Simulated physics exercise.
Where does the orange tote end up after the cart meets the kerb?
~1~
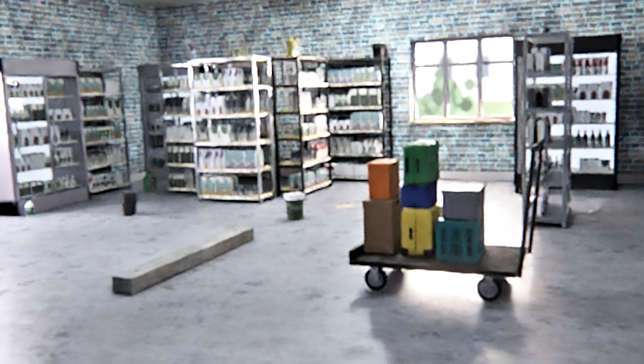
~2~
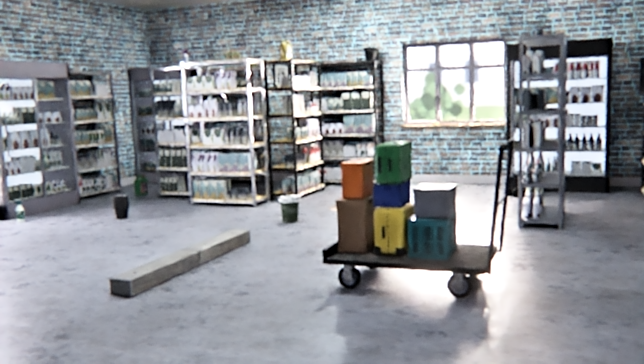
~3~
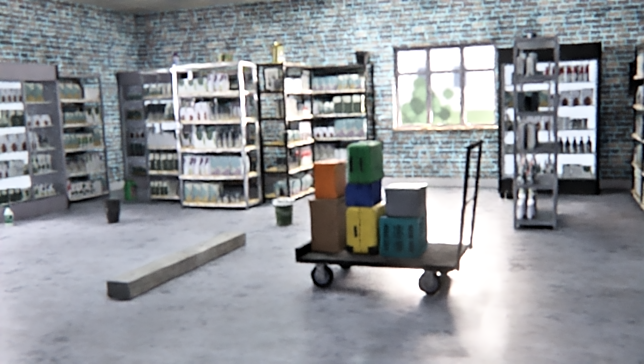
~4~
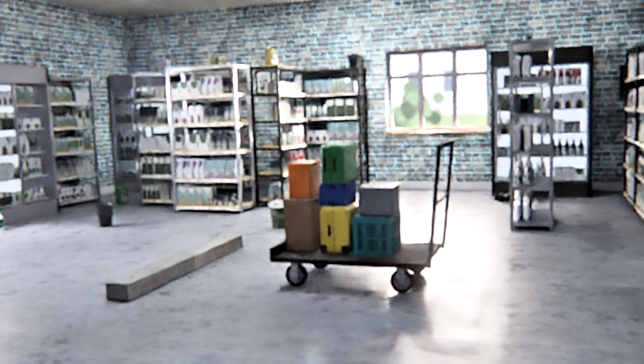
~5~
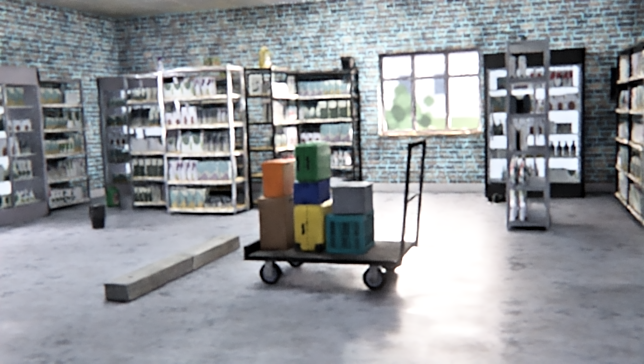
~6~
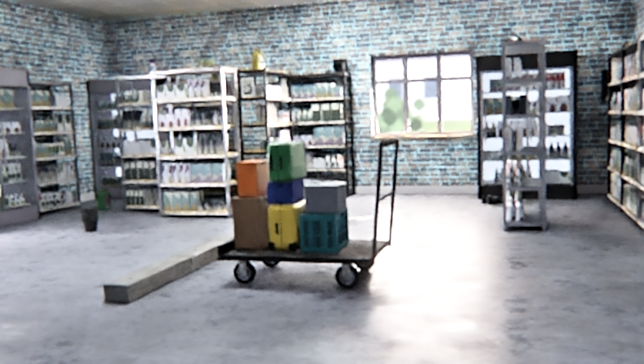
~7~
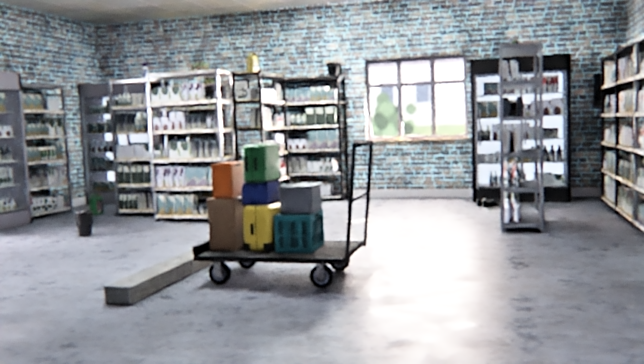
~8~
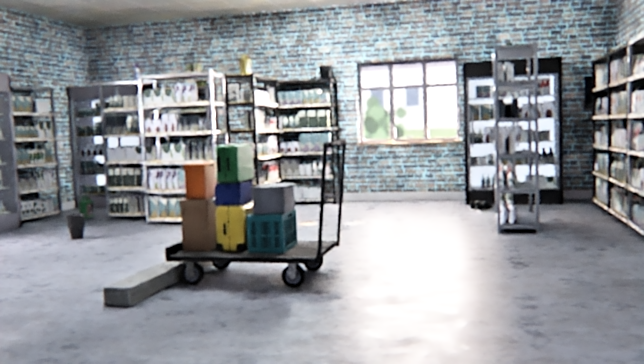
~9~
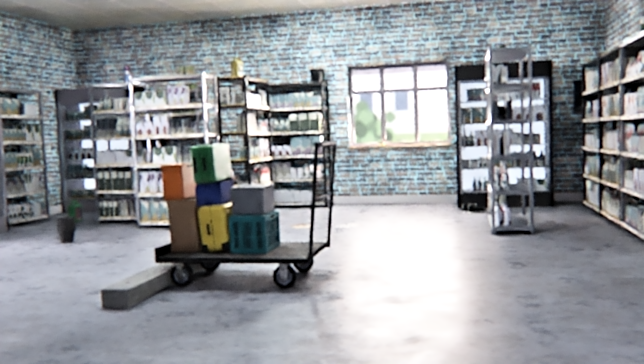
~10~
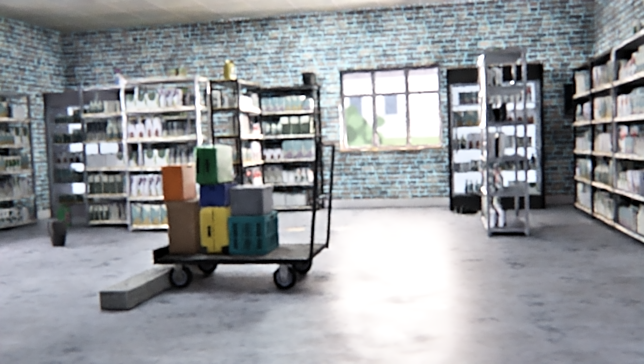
The orange tote stays on the cart, still sitting upright on top of the brown box at the left end of the platform.
The video shows a flat cart stacked with colourful boxes and crates rolling left across a shop floor toward a low kerb, as the view drifts slightly sideways. It reaches the kerb and stops, with the stack still on its platform.
